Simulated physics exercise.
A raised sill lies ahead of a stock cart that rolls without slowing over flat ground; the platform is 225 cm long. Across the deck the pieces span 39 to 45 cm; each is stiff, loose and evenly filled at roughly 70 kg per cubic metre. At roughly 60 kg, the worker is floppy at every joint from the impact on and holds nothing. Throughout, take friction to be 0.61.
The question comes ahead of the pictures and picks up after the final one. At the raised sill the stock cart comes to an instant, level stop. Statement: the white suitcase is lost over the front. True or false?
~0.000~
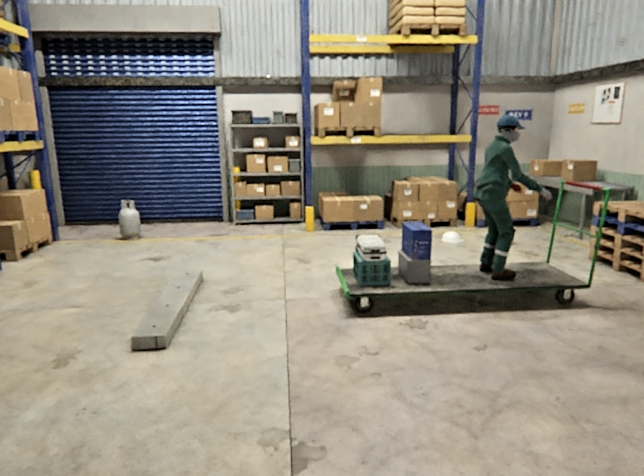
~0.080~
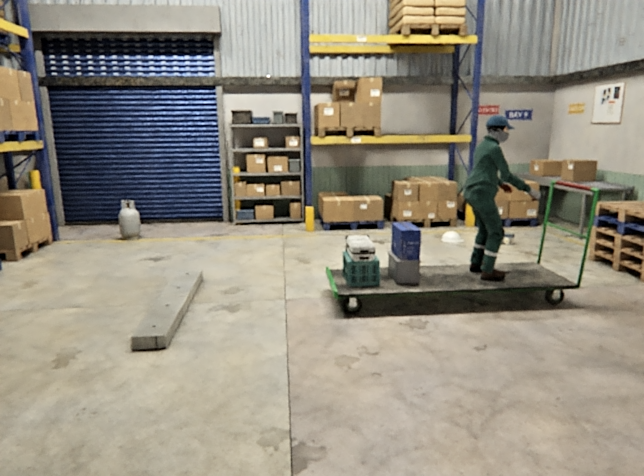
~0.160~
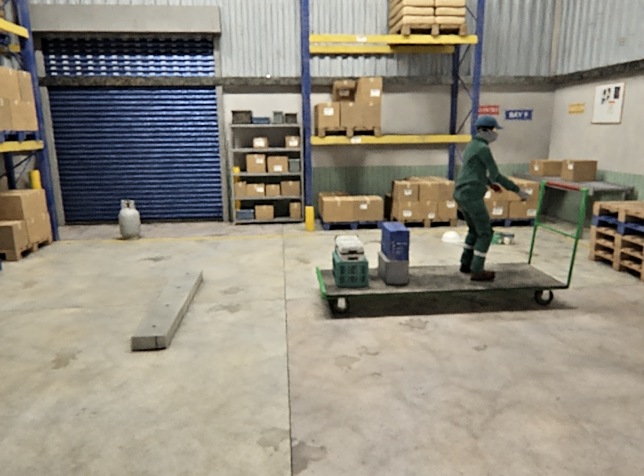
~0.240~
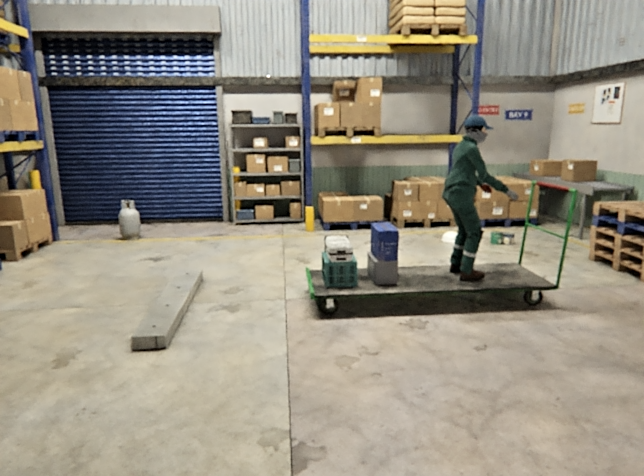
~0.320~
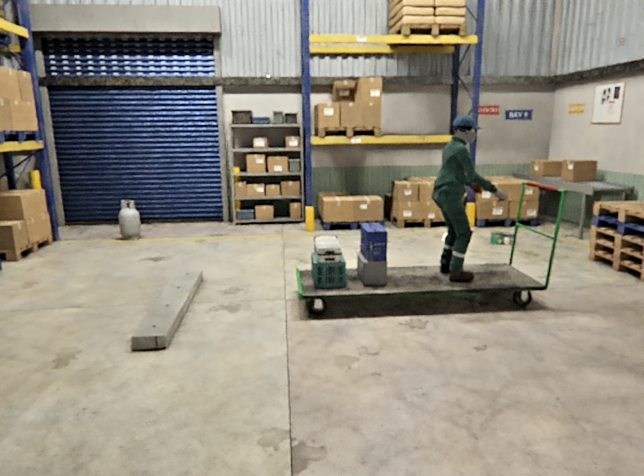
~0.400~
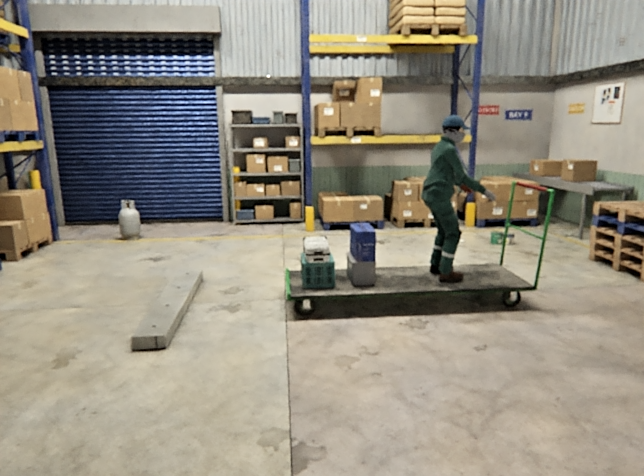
False.
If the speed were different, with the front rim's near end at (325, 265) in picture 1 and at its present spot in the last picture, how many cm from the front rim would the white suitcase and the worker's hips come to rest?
The white item would end 20 cm behind the front rim, and the hips 90 cm behind it.
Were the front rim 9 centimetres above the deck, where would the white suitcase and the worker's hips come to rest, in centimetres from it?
Both stay back - white 10 cm behind, hips 80 cm behind.
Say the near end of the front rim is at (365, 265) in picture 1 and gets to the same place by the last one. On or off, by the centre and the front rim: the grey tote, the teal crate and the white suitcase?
Result: Grey kept; teal kept; white lost.
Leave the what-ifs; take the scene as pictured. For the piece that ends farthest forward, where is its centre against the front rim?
The centre ends up some 10 cm behind the front rim.
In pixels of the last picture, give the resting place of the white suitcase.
Roughly at (191, 253).
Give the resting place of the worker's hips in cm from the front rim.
Some 80 cm behind it.
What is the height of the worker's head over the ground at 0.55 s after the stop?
About 60 cm above the ground.
The wheels strike at 1.18 s.
After 1.43 s the white suitcase is 14 cm behind the rim, tilted 0°, near (190, 253) in the last picture's view.
After 1.73 s the white suitcase is 14 cm behind the rim, tilted 0°, near (190, 253) in the last picture's view.
After 2.18 s the white suitcase is 13 cm behind the rim, tilted 0°, near (188, 253) in the last picture's view.
Final state at 5.2 s, nothing is past the rim; behind it, teal crate, blue parcel, grey tote, white suitcase and the worker's hips.
